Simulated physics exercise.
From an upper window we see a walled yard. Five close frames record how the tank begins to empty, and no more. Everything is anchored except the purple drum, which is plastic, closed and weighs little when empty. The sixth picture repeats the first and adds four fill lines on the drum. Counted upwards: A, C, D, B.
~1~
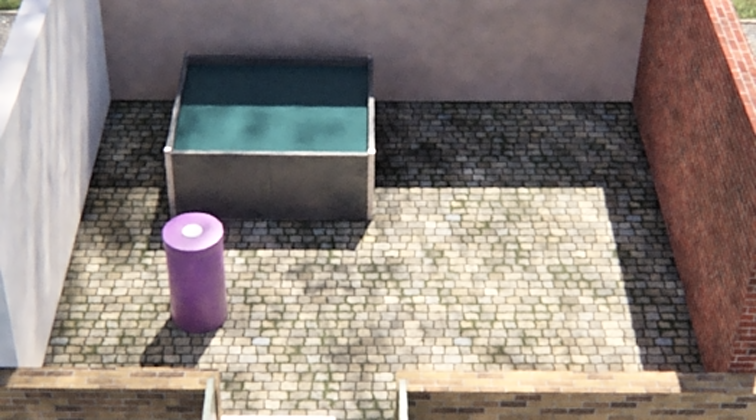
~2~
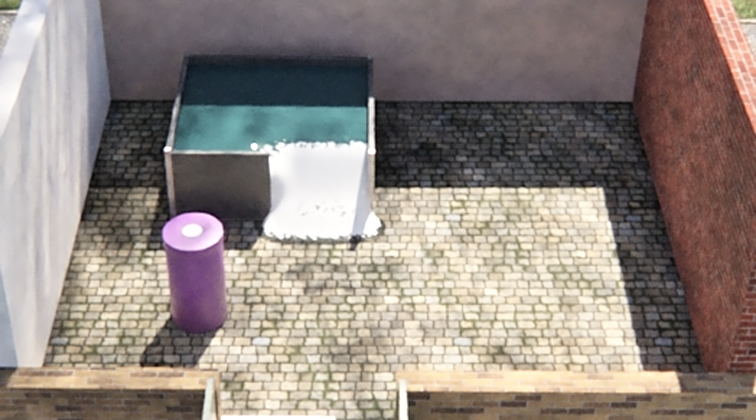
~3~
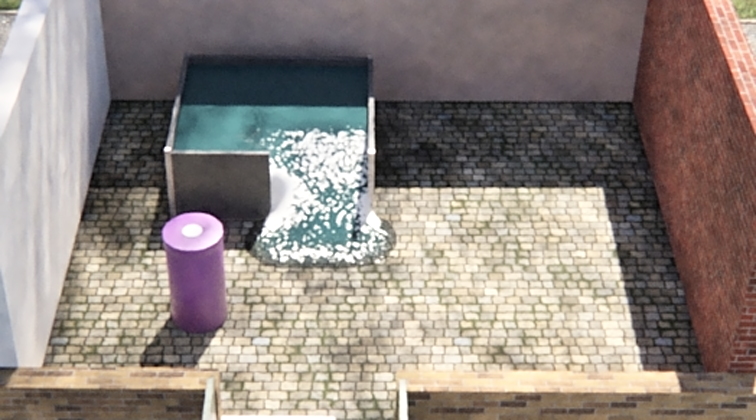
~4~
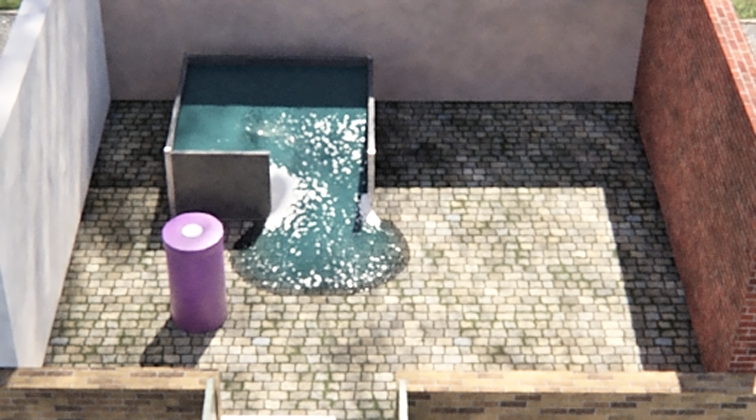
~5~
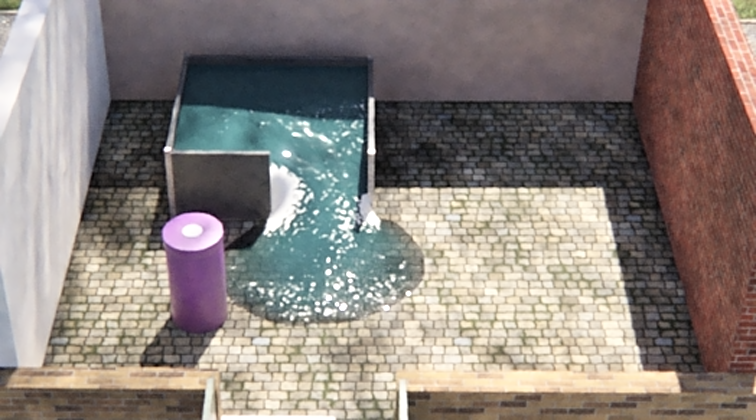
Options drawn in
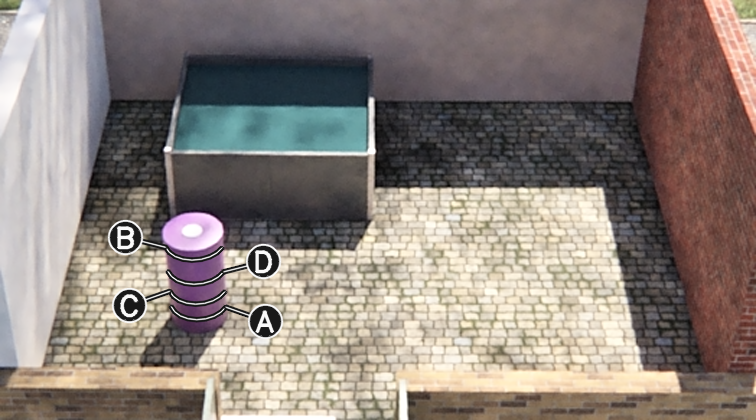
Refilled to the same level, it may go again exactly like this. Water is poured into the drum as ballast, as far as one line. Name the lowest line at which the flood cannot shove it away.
Choose A.
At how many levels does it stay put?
All of the four.
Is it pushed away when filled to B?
No.
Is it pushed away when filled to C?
No, not at all.
On the marked copy, A at (196, 319); B at (191, 260); C at (195, 304); D at (193, 284); from the bottom up A, C, D, B.
For level A, it does not move.
For level B, it does not move.
For level C, it does not move.
For level D, it does not move.
